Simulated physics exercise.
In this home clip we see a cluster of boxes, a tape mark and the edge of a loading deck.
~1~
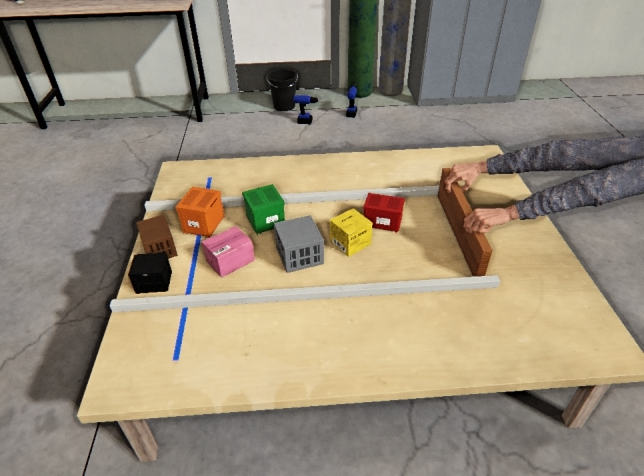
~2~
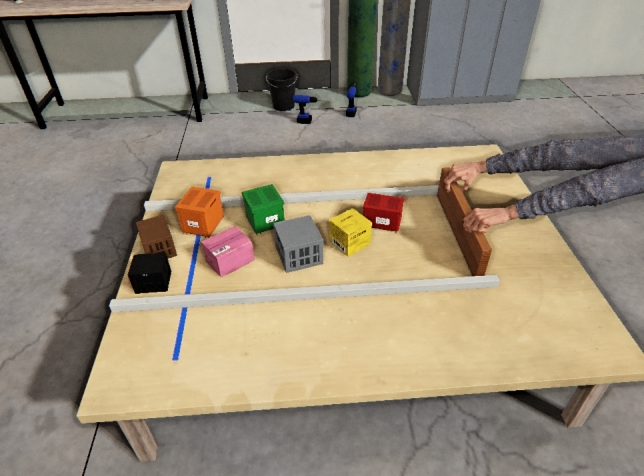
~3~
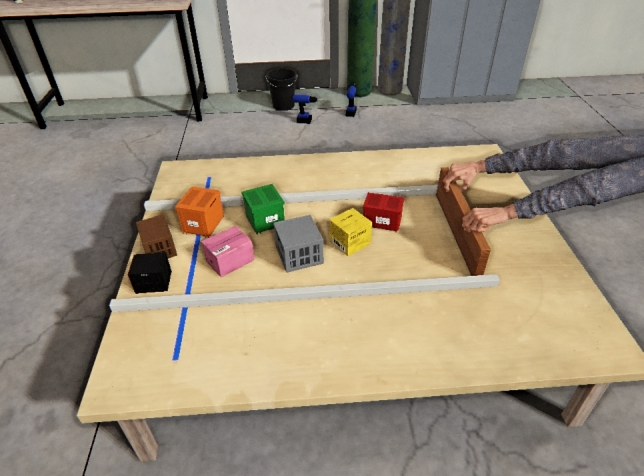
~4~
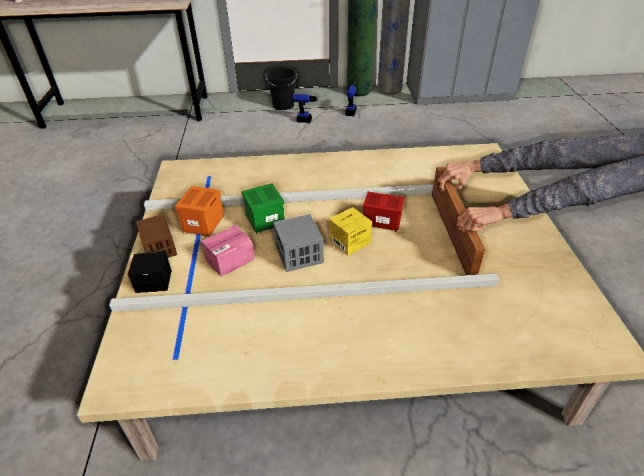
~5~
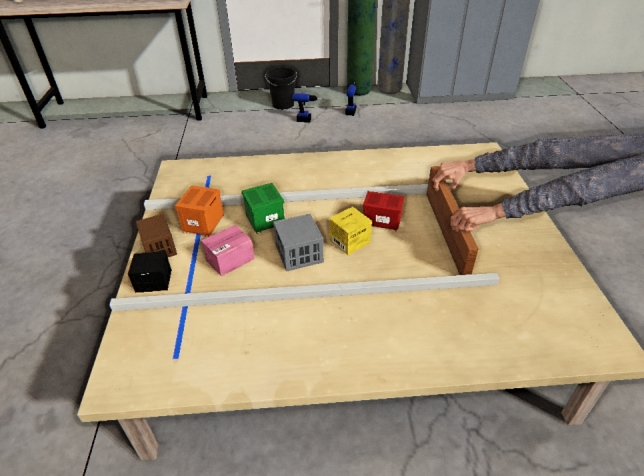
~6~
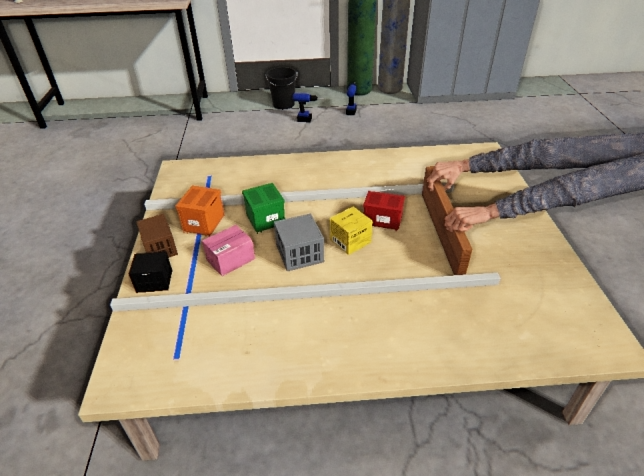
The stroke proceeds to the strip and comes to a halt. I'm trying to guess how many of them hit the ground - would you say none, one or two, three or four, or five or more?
I would say three or four.
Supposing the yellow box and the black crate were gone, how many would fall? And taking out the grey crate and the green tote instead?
Result: 1 in the first case, with 1 in the second.
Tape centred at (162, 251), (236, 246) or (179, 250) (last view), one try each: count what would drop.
The three tries give 5, 1 and 5.
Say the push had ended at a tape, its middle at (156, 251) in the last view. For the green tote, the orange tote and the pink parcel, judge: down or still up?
Short version: The green tote sits tight, the orange tote heads down, the pink parcel heads down.
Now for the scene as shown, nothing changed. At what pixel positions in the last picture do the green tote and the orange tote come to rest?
In the last picture the first middle sits at (178, 208) and the other at (142, 208).
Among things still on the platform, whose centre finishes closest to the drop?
Orange tote.
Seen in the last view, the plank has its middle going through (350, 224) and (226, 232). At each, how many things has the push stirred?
Answer - first 3, then 8.
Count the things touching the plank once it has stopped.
3 in contact.
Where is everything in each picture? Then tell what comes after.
In the first picture, brown crate (157, 239); black crate (151, 273); orange tote (201, 212); plank (461, 220); tape (196, 250).
In the second picture, black crate (150, 273); red tote (383, 213).
In the third picture, orange tote (201, 212); green tote (264, 209).
In the fourth picture, brown crate (157, 238); plank (455, 219).
In the fifth picture, black crate (151, 272); yellow box (350, 230).
In the sixth picture, brown crate (157, 238); black crate (151, 272); orange tote (201, 211); plank (444, 218); tape (196, 248).
Early on, none off yet; brown crate at rest near (157, 238); black crate at rest near (151, 272); orange tote at rest near (201, 211).
A while later, none off yet; brown crate at rest near (157, 238); black crate at rest near (150, 272); orange tote travelled a little near (194, 210).
Finally, the number that fall off is three or four; lost, pink parcel, black crate and brown crate.
